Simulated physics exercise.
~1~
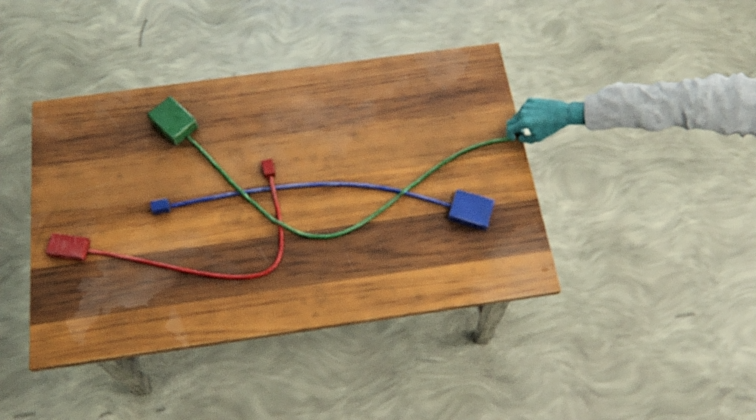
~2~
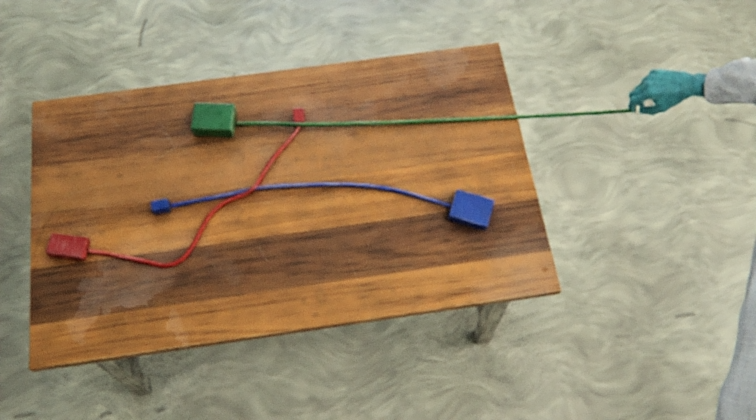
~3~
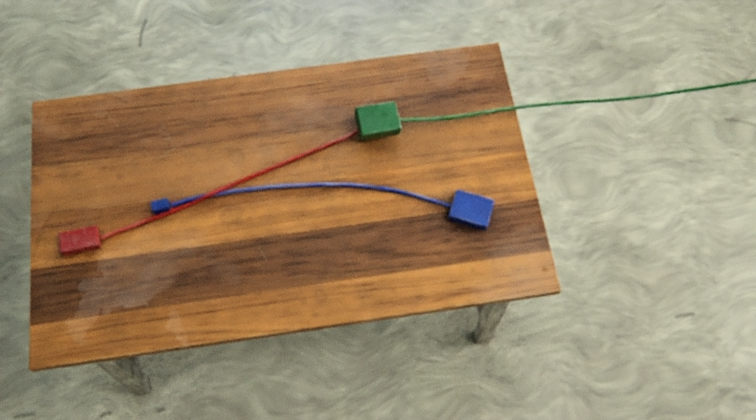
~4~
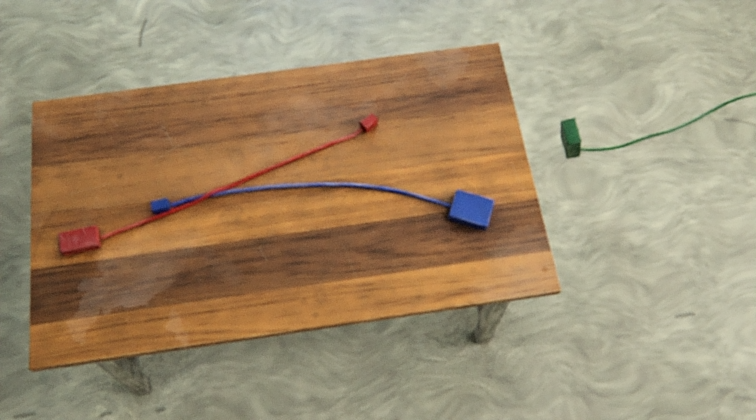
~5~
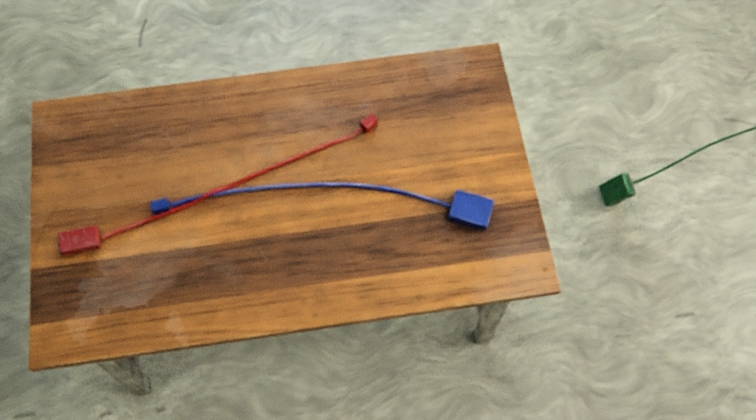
A wooden lab table stands on a pale, swirled floor, seen from above by a still camera. Three cables cross on it, with a green charger at the upper left, a red one at the lower left and a blue one at the right. A teal-gloved hand pulls the green lead out over the right edge, drawing it straight and dragging its charger rightward. The red cable's small plug is swept along until that cable lies nearly straight. The green charger then leaves the table and ends beyond its right edge, while the blue cable stays put.
